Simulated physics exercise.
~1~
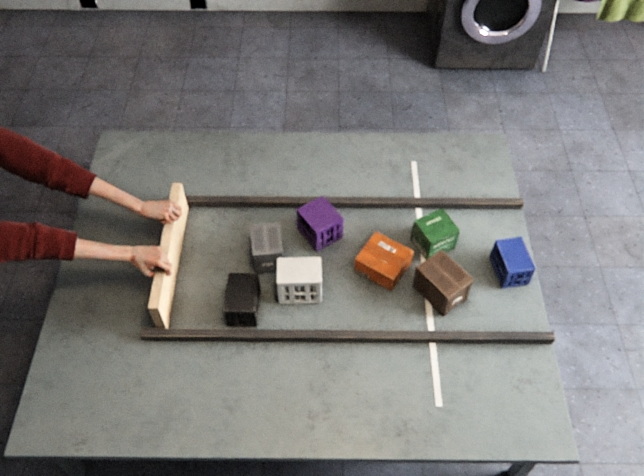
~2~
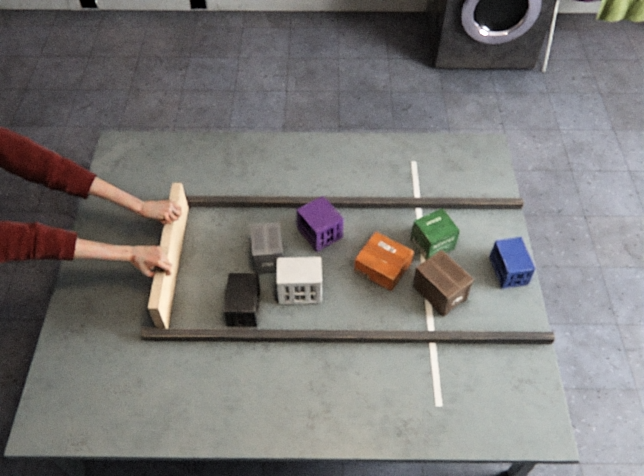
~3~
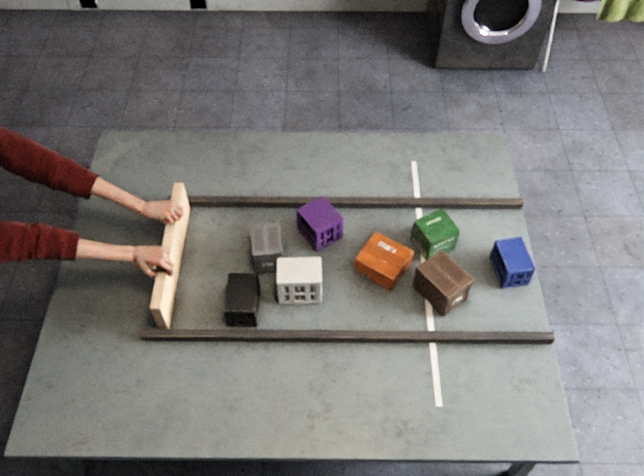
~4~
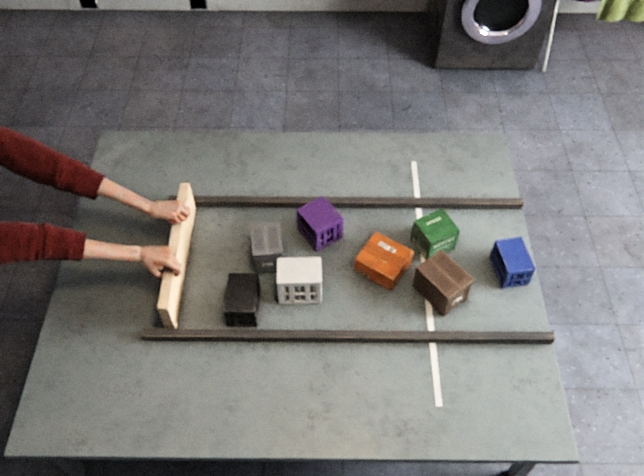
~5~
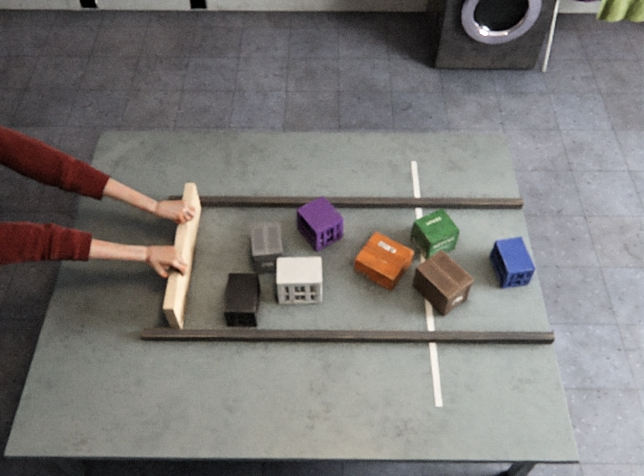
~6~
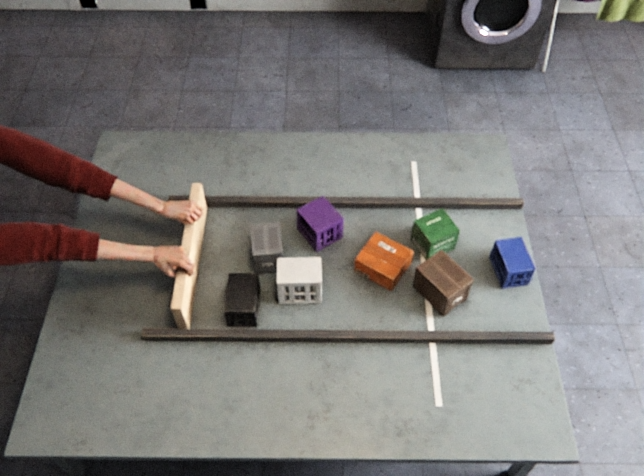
The clip opens on eight coloured boxes scattered between two dark rails on a grey table, with a pale tape line crossing near the right. Two hands hold a wooden plank upright at the left, barely moving at first, then slide it slightly rightward while the boxes stay still.
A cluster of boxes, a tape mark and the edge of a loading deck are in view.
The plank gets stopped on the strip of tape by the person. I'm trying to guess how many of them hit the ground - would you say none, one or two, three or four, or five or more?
I reckon the ones pushed off reach no number at all.
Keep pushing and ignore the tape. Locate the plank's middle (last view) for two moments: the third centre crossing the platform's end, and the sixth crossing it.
At the first moment about (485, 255), at the next about (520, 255).
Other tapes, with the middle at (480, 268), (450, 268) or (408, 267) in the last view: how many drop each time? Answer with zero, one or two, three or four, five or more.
Going one by one, the answers are one or two, one to two and no fall at all.
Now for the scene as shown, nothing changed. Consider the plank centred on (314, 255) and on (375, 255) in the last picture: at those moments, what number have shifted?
5 at one spot and 7 at the other.
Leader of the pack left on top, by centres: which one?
The blue crate.
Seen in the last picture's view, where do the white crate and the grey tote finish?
They end up close to (481, 283) and (441, 254).
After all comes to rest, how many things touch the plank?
Counting them up gives 3.
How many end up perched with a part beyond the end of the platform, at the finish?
Count: 1.
Early on, none off yet; blue crate at rest near (512, 263); brown tote at rest near (442, 284); green box at rest near (435, 235).
Finally, the number that fall off is zero.
